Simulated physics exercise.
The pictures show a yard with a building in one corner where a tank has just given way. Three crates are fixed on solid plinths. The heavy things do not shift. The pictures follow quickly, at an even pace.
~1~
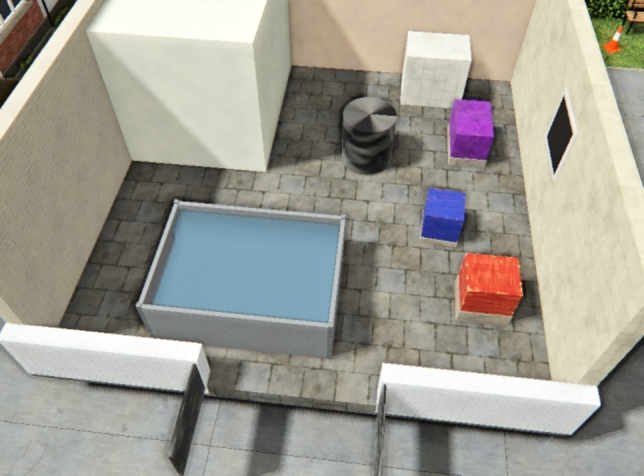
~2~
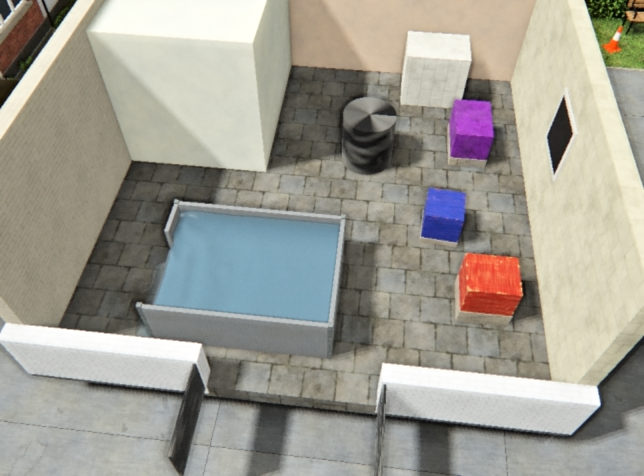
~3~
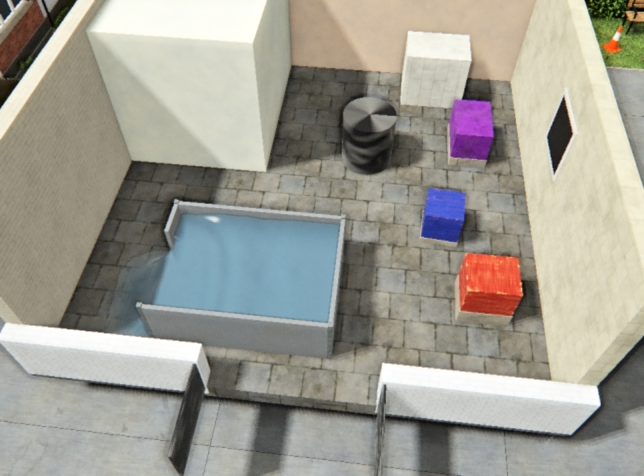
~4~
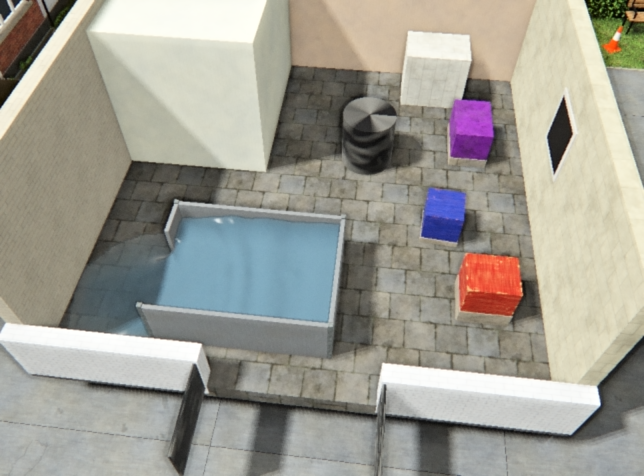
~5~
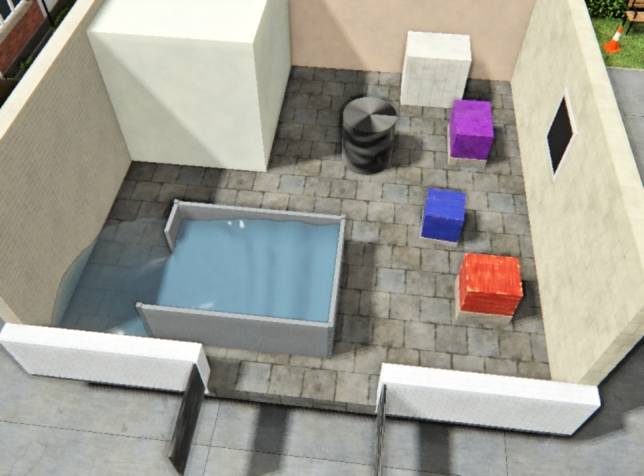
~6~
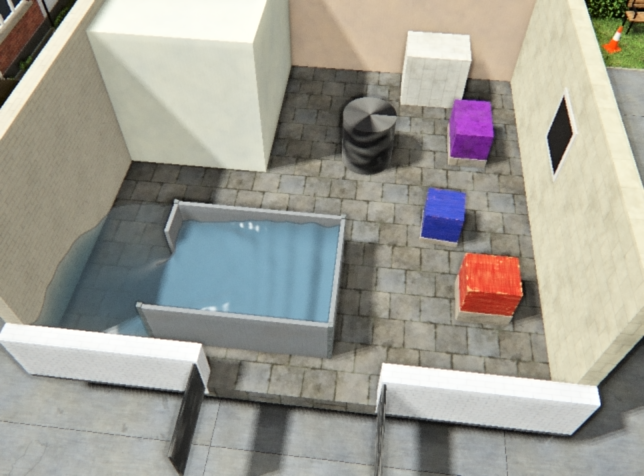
In a paved, walled yard with colored boxes and a dark barrel, the left side of a water tank gave way, and water poured out across the paving and spread along the left wall.
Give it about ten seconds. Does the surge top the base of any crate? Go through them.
One by one: The red crate escapes dry; the blue crate is wetted; the purple crate escapes dry.
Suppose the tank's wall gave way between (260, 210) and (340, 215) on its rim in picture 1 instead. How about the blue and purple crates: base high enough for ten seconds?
My reading: Blue crate gets wet, purple crate is wetted.
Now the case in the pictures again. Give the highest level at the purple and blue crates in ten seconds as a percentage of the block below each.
In turn 80 and 240 per cent.
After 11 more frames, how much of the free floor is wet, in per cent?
Near 25 in a hundred.
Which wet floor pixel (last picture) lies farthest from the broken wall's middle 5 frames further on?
I would point to (132, 161).
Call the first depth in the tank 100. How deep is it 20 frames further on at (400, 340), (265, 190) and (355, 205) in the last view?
In that order: 0, 18 and 6 per cent.
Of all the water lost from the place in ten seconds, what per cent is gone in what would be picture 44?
Near 55 in a hundred.
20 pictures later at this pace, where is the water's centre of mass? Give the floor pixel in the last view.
At about (204, 262).
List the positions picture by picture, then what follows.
The water tank at (248, 262) is whole and still, in the first picture.
Water pours out at (166, 291) and has run to a hidden place, in the second picture.
The front is at (134, 263), out from the gap at (166, 291), in the third picture.
Water pours out at (166, 292) and has run to (86, 274), in the fourth picture.
Water pours out at (166, 292) and has run to (100, 234), in the fifth picture.
Water pours out at (166, 292) and has run to (110, 212), in the sixth picture.
A moment on, water covers 15 % of the floor; the red crate not reached, the blue crate not reached, the purple crate not reached.
Next, water covers 25 % of the floor; the red crate not reached, the blue crate not reached, the purple crate not reached.
Then, water covers 50 % of the floor; the red crate not reached, the blue crate water round its plinth, the purple crate not reached.
Later, water covers 70 % of the floor; the red crate water round its plinth, the blue crate water round its plinth, the purple crate water round its plinth.
In the end, water covers 100 % of the floor; the red crate stayed above the water, the blue crate was topped, the purple crate stayed above the water.
